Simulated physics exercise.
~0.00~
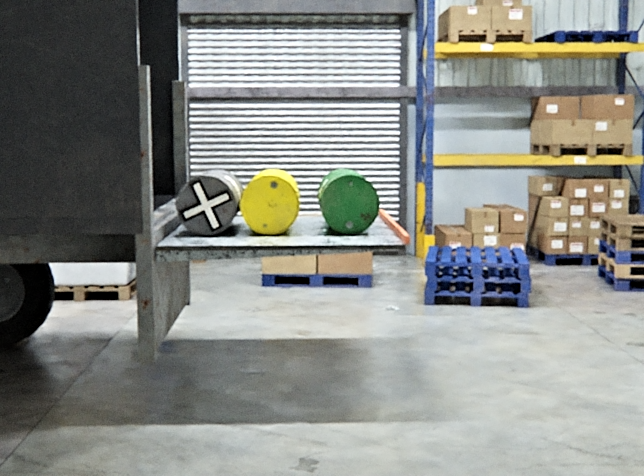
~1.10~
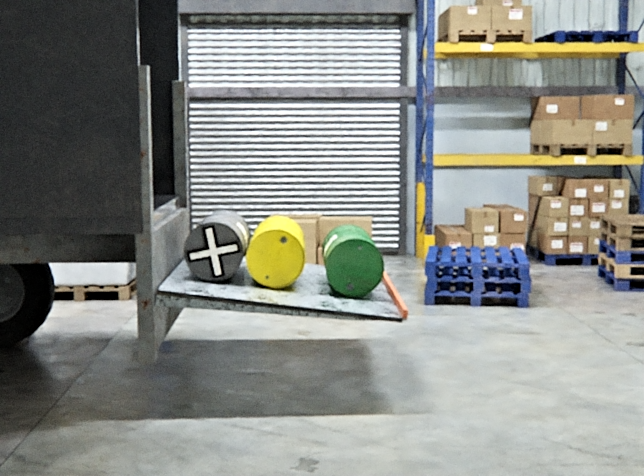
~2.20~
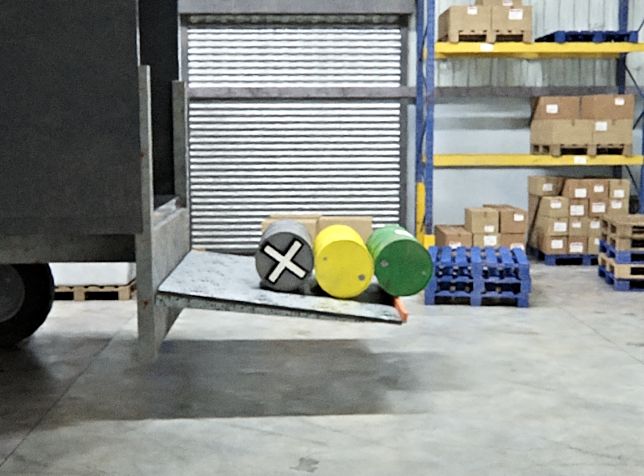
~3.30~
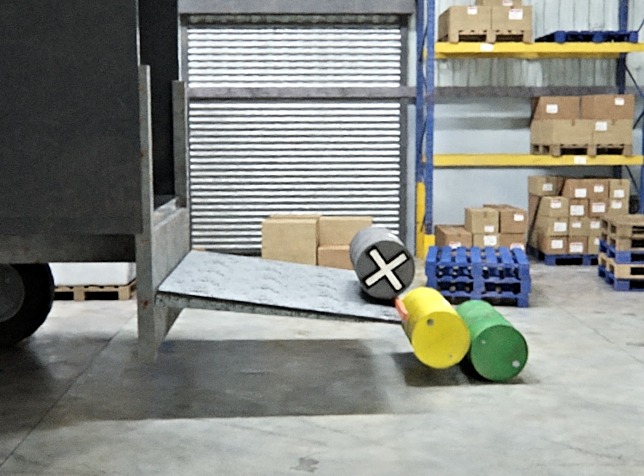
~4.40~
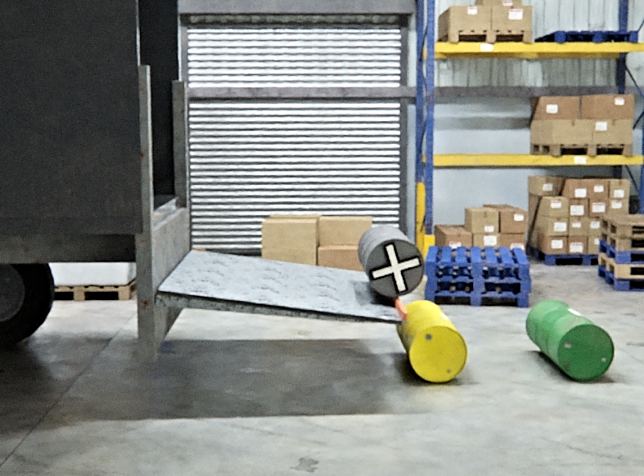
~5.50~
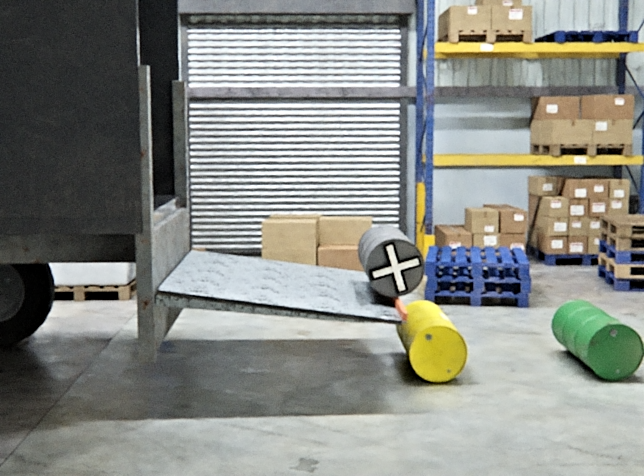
The clip opens in a warehouse, where a dark drum with a white cross, a yellow drum and a green drum lie in a row on a level lift platform behind a van body. The platform lowers slightly and tips outward, its far edge dropping. All three drums roll right and bunch up near the edge stop, which leans outward. The green drum goes over the stop and drops to the floor, with the yellow one following it off the platform. Green rolls away to the right, yellow settles just below the edge, and the crossed drum stays at the platform's lower end.
